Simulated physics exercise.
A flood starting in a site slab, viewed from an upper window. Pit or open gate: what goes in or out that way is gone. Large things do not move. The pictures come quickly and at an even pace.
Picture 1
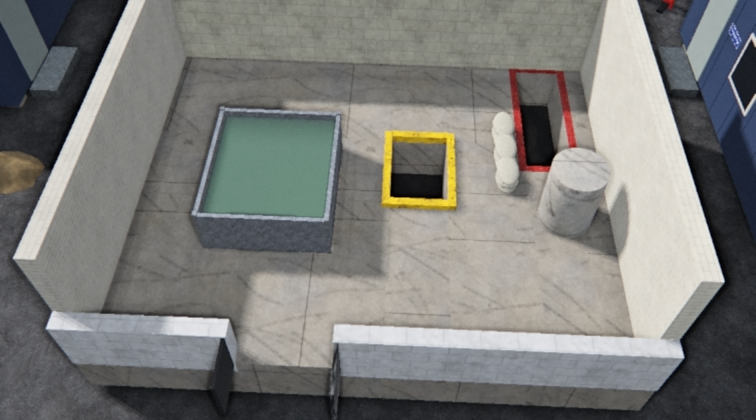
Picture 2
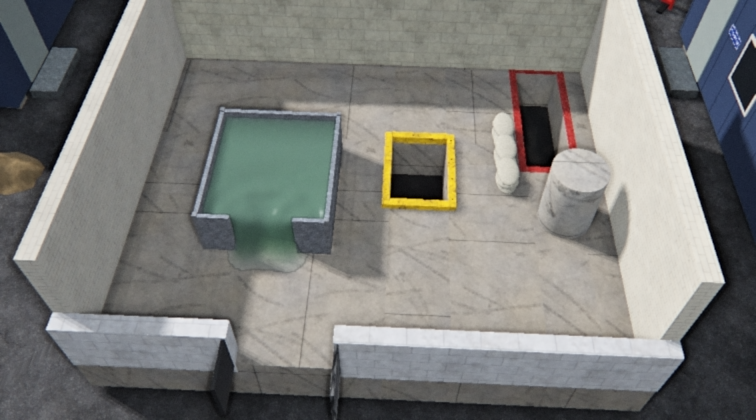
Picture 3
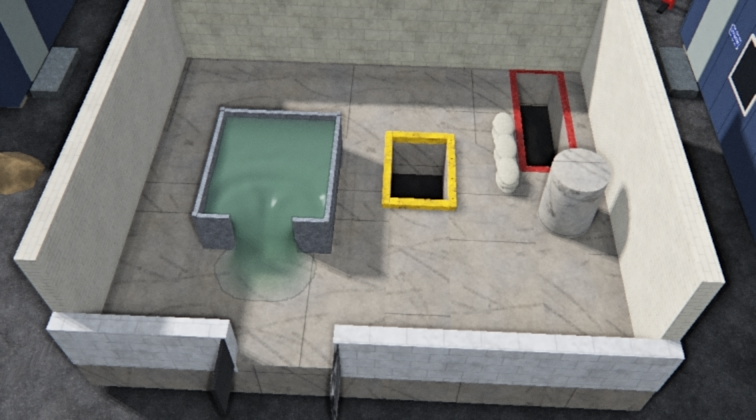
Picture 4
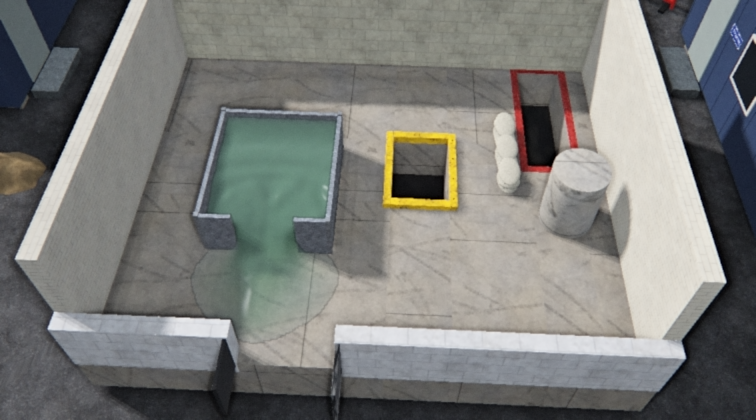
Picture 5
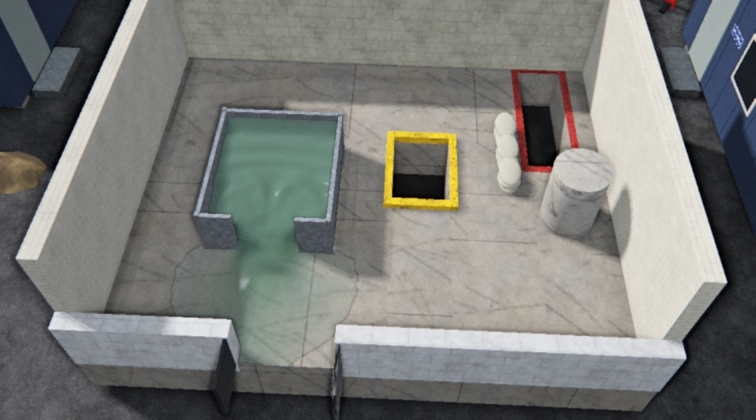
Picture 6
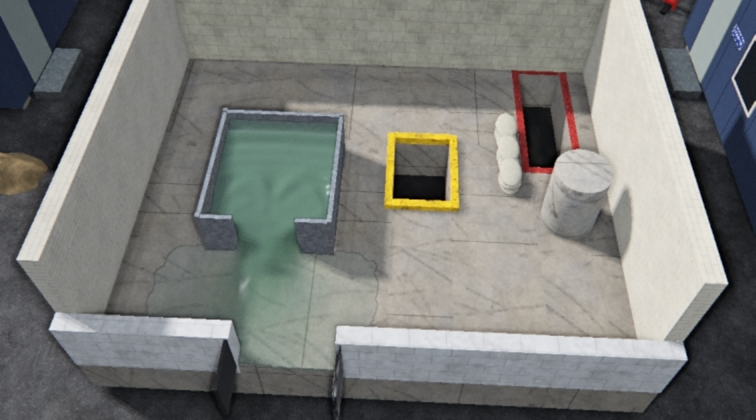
Walled site slab from above, green water pouring through a gap in a tank's front wall and spreading across the floor.
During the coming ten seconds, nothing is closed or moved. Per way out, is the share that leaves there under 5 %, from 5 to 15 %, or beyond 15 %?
In the end: The gate sees beyond 15 % leave; the yellow pit sees under 5 % leave; the red pit sees under 5 % leave.
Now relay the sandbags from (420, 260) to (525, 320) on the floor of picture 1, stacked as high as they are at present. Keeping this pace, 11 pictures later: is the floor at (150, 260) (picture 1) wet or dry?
It would be soaked.
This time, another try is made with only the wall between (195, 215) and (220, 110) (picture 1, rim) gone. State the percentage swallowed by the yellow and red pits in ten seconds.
I'd say the yellow pit gets around 0 percent and the red pit around 20 percent.
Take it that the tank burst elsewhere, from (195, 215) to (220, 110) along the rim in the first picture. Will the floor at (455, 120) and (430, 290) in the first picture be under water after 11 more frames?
Result, in sequence: Untouched by the flood; untouched by the flood.
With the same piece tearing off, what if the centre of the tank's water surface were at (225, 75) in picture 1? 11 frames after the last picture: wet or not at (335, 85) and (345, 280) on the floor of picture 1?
Untouched, soaked.
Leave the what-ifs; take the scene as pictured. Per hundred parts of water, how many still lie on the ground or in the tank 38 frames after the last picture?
Near 64 in a hundred.
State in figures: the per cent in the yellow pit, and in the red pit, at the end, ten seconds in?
Approximate shares: 0 per cent and 2 per cent.
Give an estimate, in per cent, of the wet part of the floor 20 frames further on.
About 40 per cent.
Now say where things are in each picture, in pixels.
The water tank at (272, 165) is whole and still, in the first picture.
Water pours out at (266, 240) and has run to (300, 261), in the second picture.
The front is at (296, 290), out from the gap at (266, 240), in the third picture.
The front is at a hidden place, out from the gap at (267, 240), in the fourth picture.
The front is at a hidden place, out from the gap at (267, 239), in the fifth picture.
The front is at a hidden place, out from the gap at (268, 240), in the sixth picture.
A moment on, water covers 15 % of the floor; the gate 8 %, the yellow pit 0 %, the red pit 0 %.
Next, water covers 25 % of the floor; the gate 17 %, the yellow pit 0 %, the red pit 0 %.
Then, water covers 40 % of the floor; the gate 26 %, the yellow pit 0 %, the red pit 0 %.
Later, water covers 50 % of the floor; the gate 37 %, the yellow pit 0 %, the red pit 0 %.
In the end, water covers 80 % of the floor; the gate 45 %, the yellow pit 0 %, the red pit 1 %.
